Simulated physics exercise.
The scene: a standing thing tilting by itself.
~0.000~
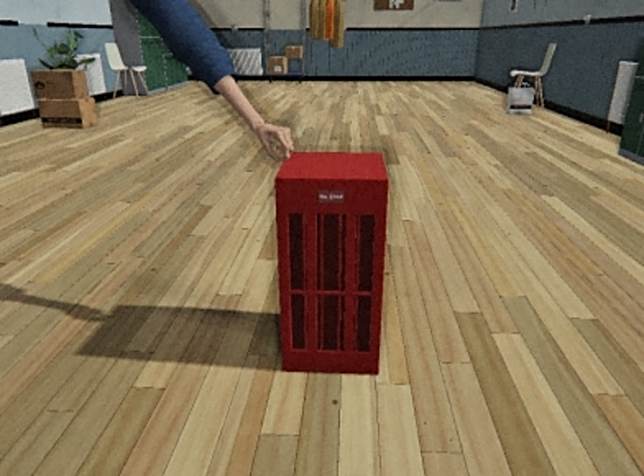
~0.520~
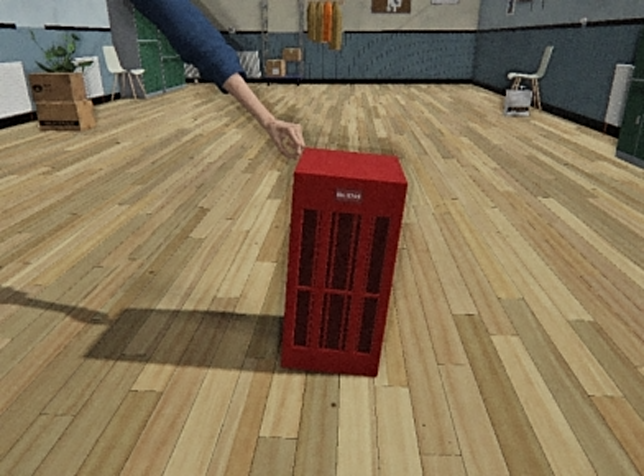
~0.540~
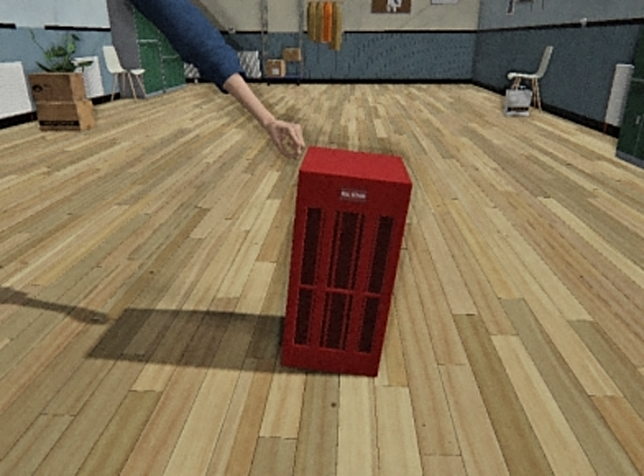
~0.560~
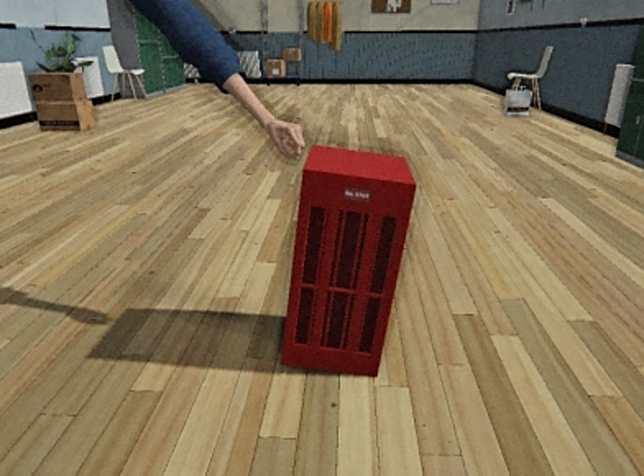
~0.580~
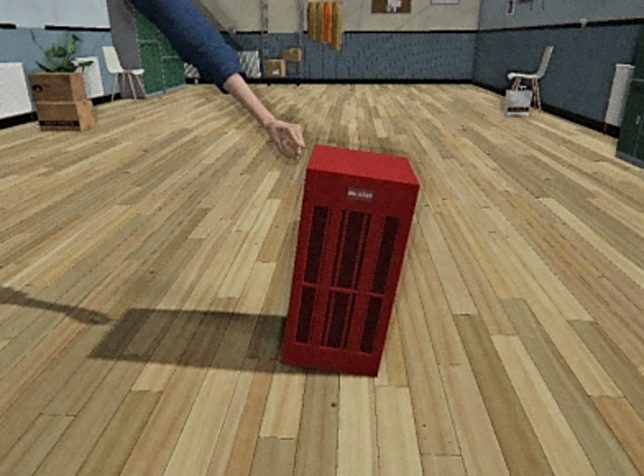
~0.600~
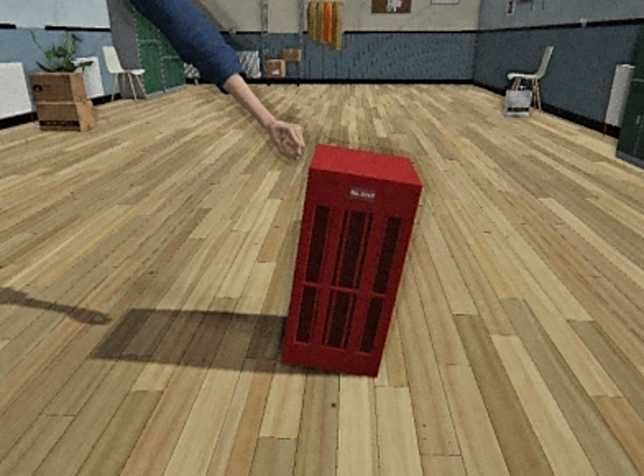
A bare arm in a dark blue sleeve reaches in from the upper left of a large hall with pale wooden floorboards, seen from slightly above. Its hand touches the top of a tall red slatted crate standing near the centre, with chairs and boxes behind. The crate leans to the right from upright, quickly then more slowly, leaving the fingers, while the camera stays almost still.
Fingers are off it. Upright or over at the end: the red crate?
The red crate settles on its feet.
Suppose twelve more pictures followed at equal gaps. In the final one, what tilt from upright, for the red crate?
About 2°.
By 0.82 s, red crate 4° off upright near (338, 261).
By 1.06 s, red crate 2° off upright near (328, 262).
When it is over (1.8 s), the red crate rocks back upright, near (331, 264).
